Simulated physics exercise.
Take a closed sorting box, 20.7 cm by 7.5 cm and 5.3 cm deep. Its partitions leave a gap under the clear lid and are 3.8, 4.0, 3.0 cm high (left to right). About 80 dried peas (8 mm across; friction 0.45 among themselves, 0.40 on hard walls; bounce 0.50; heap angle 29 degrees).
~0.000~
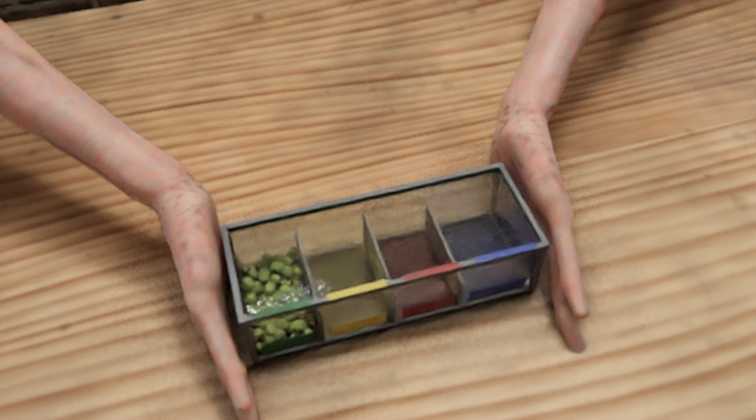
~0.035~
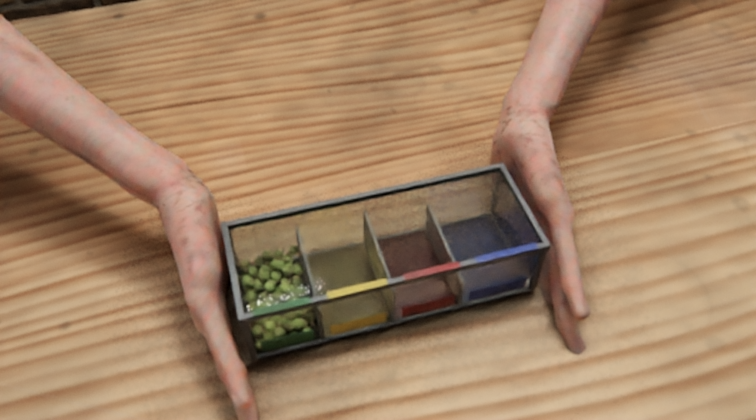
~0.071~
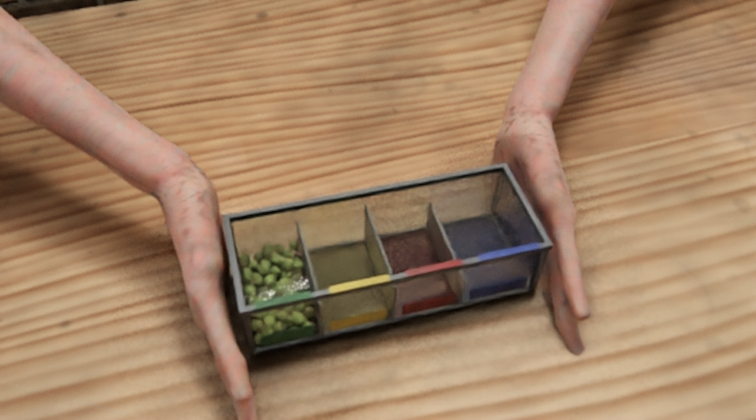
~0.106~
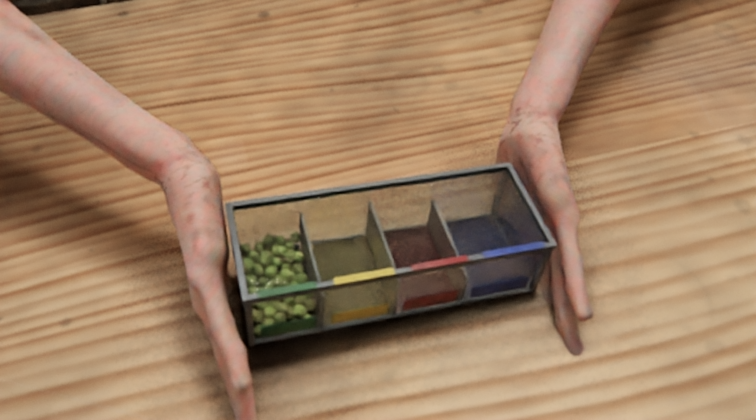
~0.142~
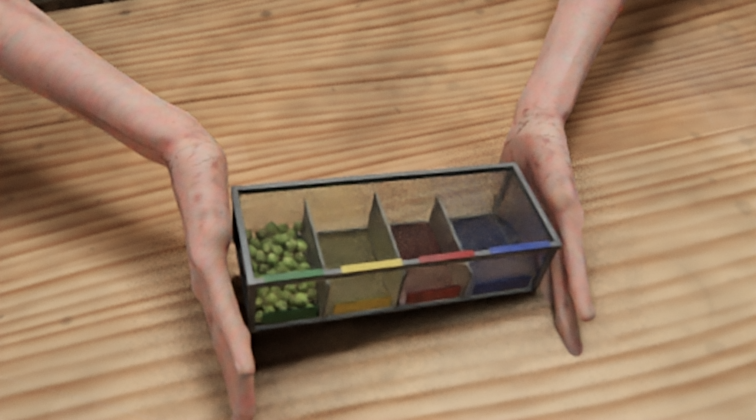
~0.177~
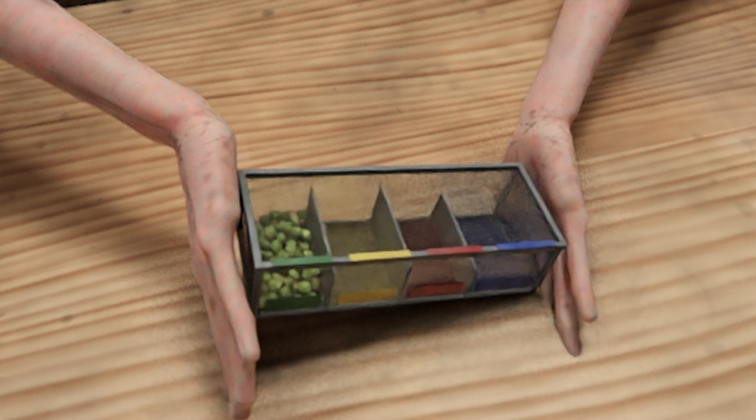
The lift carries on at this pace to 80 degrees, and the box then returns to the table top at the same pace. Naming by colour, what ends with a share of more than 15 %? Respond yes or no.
Red compartment: No; blue compartment: No; green compartment: Yes; yellow compartment: Yes.
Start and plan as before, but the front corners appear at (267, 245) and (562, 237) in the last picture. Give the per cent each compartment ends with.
You'd see red at 0 percent, blue at 0, green at 70 and yellow at 25 percent.
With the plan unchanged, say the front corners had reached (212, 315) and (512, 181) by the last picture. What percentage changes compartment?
That gives some 0 per cent.
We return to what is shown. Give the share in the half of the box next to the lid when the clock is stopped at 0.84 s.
I'd put it at some 20 percent.
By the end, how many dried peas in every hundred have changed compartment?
I'd say close to 25 percent.
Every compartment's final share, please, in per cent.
The red one ends with 0, blue with 0, green with 75 and yellow with 20 per cent.
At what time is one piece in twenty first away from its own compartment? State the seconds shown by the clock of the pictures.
I'd put it at about 0.90 seconds on the clock.
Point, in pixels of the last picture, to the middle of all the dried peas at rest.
Roughly pixel (296, 292).
Then, at 0.84 s, tilt 80 degrees; green 100 %.
After 1.28 s, tilt 34 degrees; green 75 %, yellow 20 %.
After 1.79 s, tilt 0 degrees; green 75 %, yellow 20 %.
At rest (2.2 s), red 0 %, blue 0 %, green 75 %, yellow 20 %.
